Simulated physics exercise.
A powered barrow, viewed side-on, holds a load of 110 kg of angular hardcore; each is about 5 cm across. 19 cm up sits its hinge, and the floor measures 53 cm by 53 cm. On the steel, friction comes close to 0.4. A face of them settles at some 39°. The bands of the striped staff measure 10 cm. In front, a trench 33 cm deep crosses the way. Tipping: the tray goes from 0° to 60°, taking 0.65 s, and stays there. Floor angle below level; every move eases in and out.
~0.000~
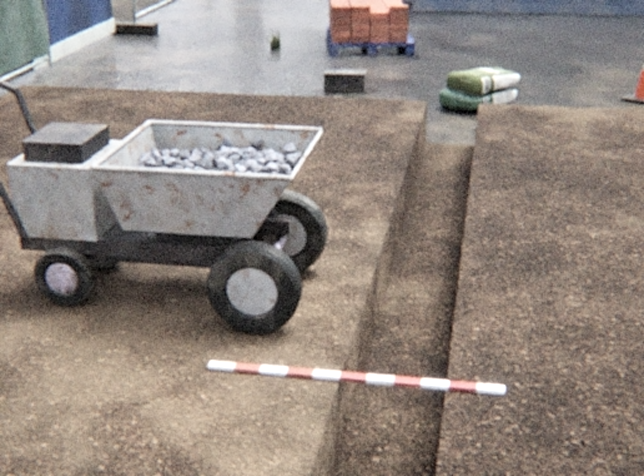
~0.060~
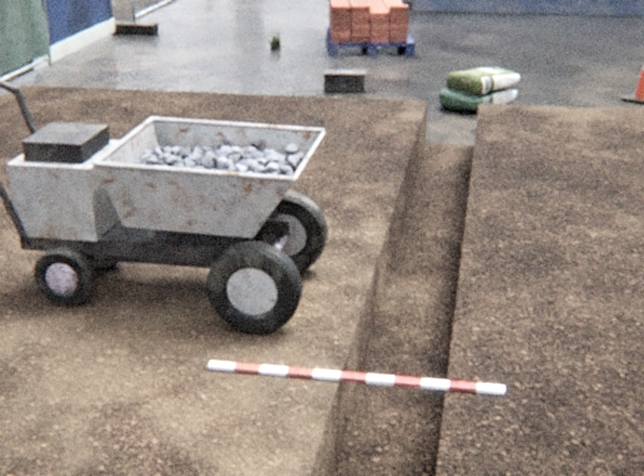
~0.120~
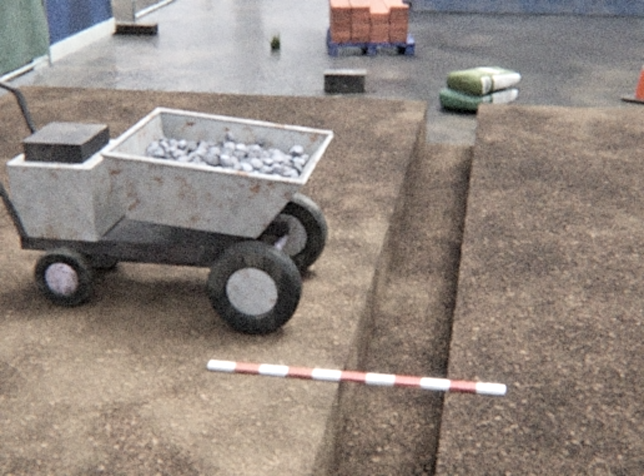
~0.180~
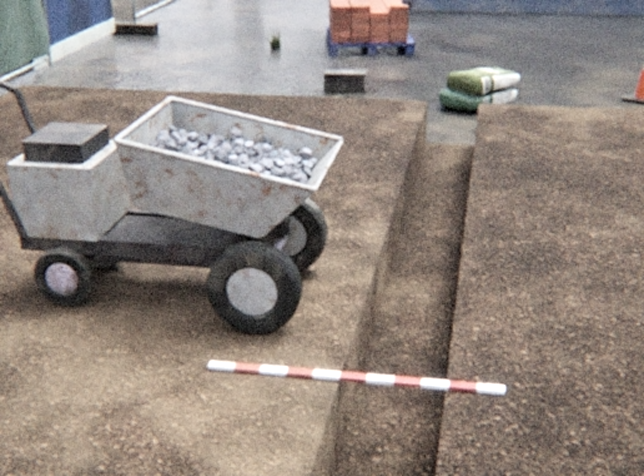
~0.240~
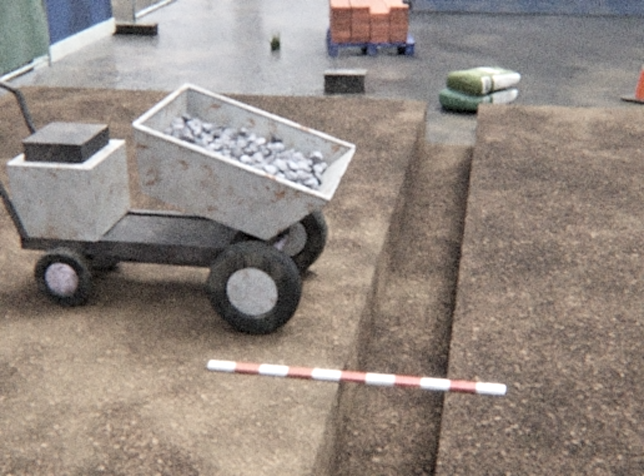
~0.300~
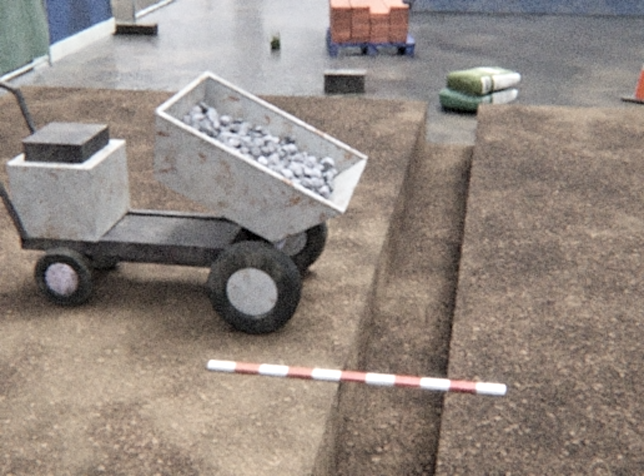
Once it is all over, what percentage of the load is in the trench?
Roughly 32 percent of the load is in the trench.
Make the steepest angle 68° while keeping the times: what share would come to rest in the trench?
Then roughly 50 percent.
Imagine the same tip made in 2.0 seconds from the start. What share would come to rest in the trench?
In that case some 10 per cent.
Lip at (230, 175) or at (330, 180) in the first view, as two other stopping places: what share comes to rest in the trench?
Near 35 then near 15 percent.
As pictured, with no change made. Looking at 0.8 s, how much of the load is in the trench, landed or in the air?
Roughly 5% by that time.
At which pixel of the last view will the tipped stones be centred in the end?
Roughly at pixel (429, 373).
After 0.5 s the floor is at 51°; 100 % in the tray; the foremost stones are at (356, 225).
After 0.8 s the floor is at 60°; 95 % in the tray, 5 % in the trench; the foremost stones are at (424, 293).
After 1.1 s the floor is at 60°; 71 % in the tray, 23 % in the trench, 6 % past the trench; the foremost stones are at (518, 329).
After 3.0 s the floor is at 60°; 62 % in the tray, 32 % in the trench, 6 % past the trench; the foremost stones are at (561, 313).
